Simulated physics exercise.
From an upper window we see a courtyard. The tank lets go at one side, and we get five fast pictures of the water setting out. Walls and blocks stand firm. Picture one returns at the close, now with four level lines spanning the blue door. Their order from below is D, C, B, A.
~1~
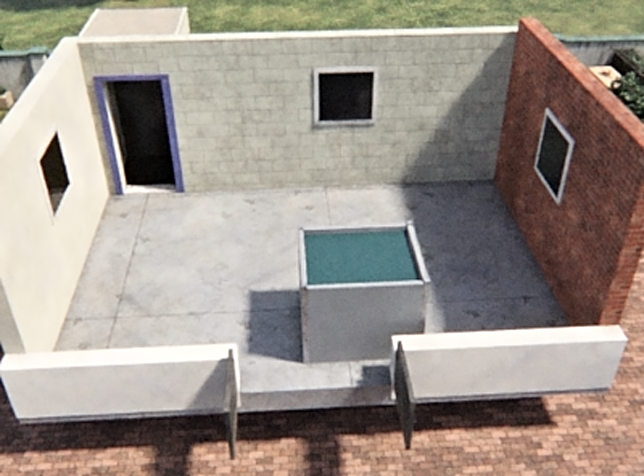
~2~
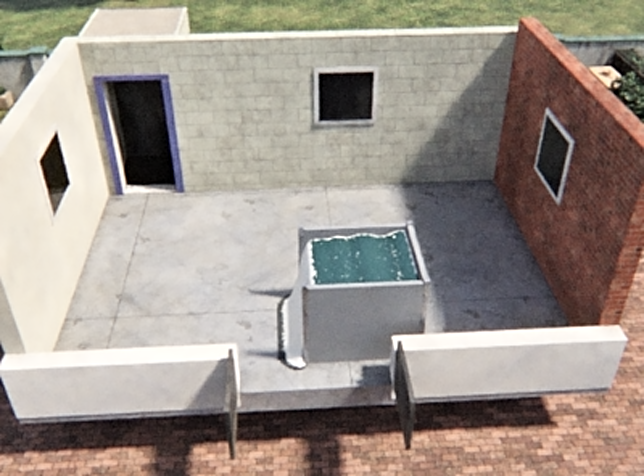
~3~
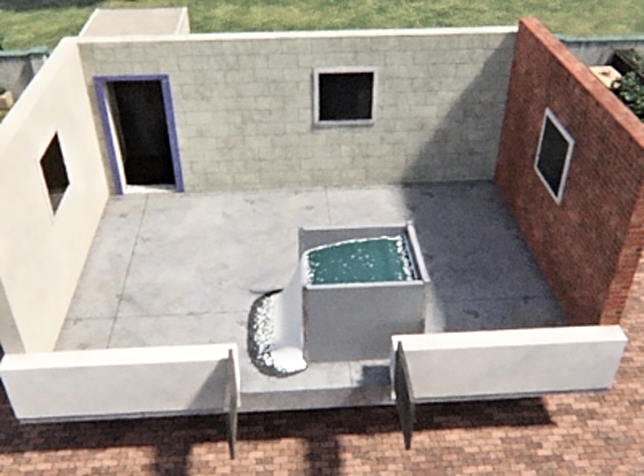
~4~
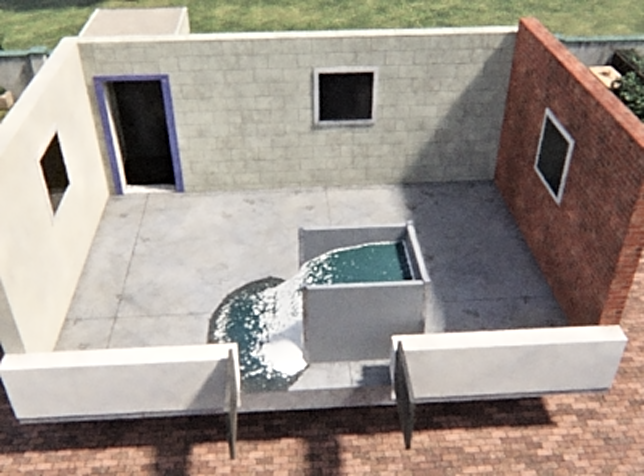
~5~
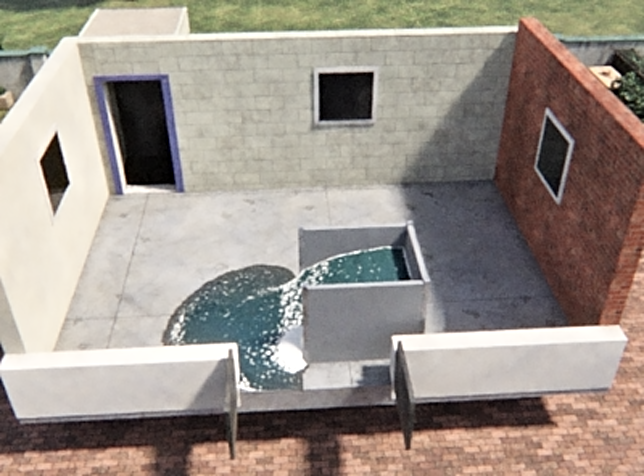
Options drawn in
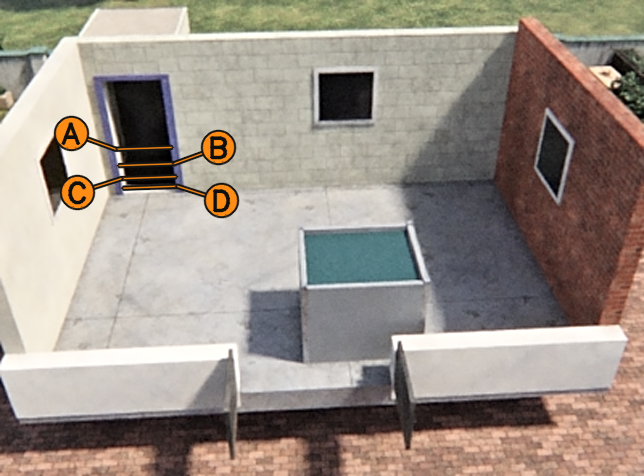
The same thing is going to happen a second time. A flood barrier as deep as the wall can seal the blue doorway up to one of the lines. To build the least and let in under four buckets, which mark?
The limit is C.
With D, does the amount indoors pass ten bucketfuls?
Yes.
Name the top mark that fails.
D it is.
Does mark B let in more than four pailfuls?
No.
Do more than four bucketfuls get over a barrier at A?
No, not at all.
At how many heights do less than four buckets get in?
Three of them.
On the marked copy, A at (143, 148); B at (146, 164); C at (148, 177); D at (150, 187); from the bottom up D, C, B, A.
If A is chosen, nothing gets over.
If B is chosen, nothing gets over.
If C is chosen, a splash gets over, under a bucket.
If D is chosen, some 15 bucketfuls get in.
